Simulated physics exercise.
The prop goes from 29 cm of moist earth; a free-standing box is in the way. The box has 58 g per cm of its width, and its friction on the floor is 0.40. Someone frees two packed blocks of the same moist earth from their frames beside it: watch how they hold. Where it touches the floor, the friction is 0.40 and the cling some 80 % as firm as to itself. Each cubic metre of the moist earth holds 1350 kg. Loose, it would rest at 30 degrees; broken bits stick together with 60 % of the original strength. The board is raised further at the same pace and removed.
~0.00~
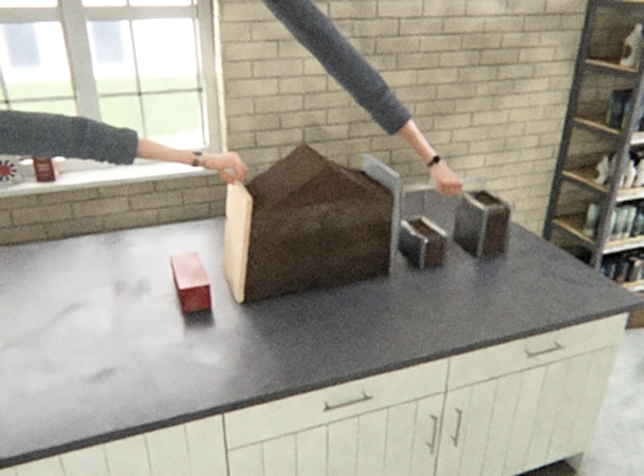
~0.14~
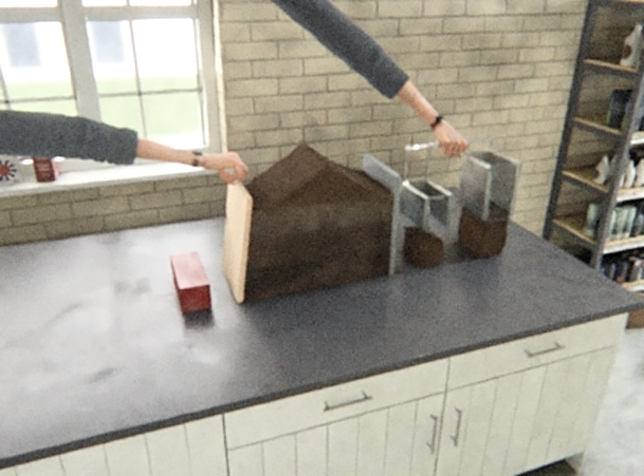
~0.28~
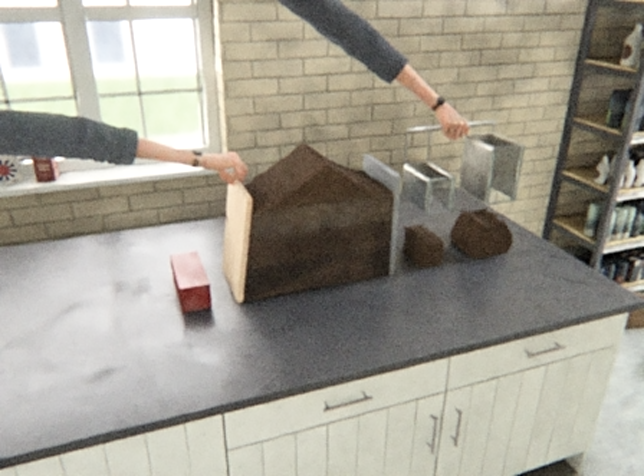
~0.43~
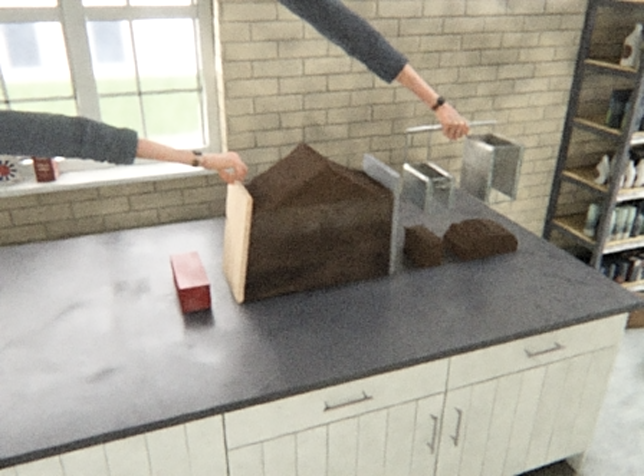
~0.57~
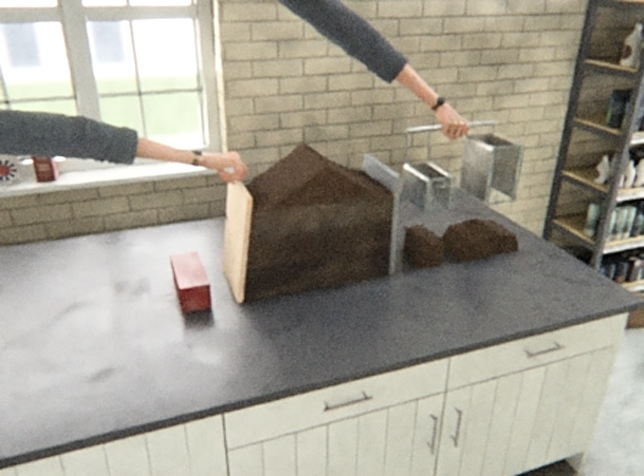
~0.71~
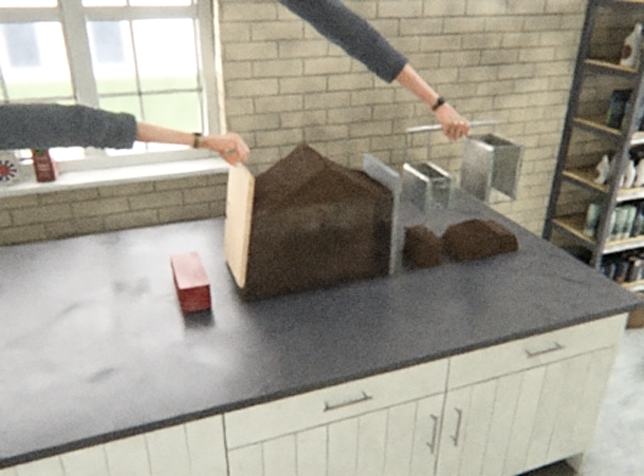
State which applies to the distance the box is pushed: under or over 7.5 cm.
That value is over.
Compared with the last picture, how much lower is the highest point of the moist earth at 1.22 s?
I'd say near 3.0 centimetres.
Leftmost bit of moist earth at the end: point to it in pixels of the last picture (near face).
Roughly at the pixel (178, 306).
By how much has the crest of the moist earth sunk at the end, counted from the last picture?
Around 7.5 centimetres, give or take.
After 0.94 s, the box has not moved.
After 1.22 s, the box has not moved.
After 1.49 s, the box has been pushed 4.7 cm.
After 1.76 s, the box has been pushed 10 cm.
After 1.92 s, at the end, the box has been pushed 10 cm.
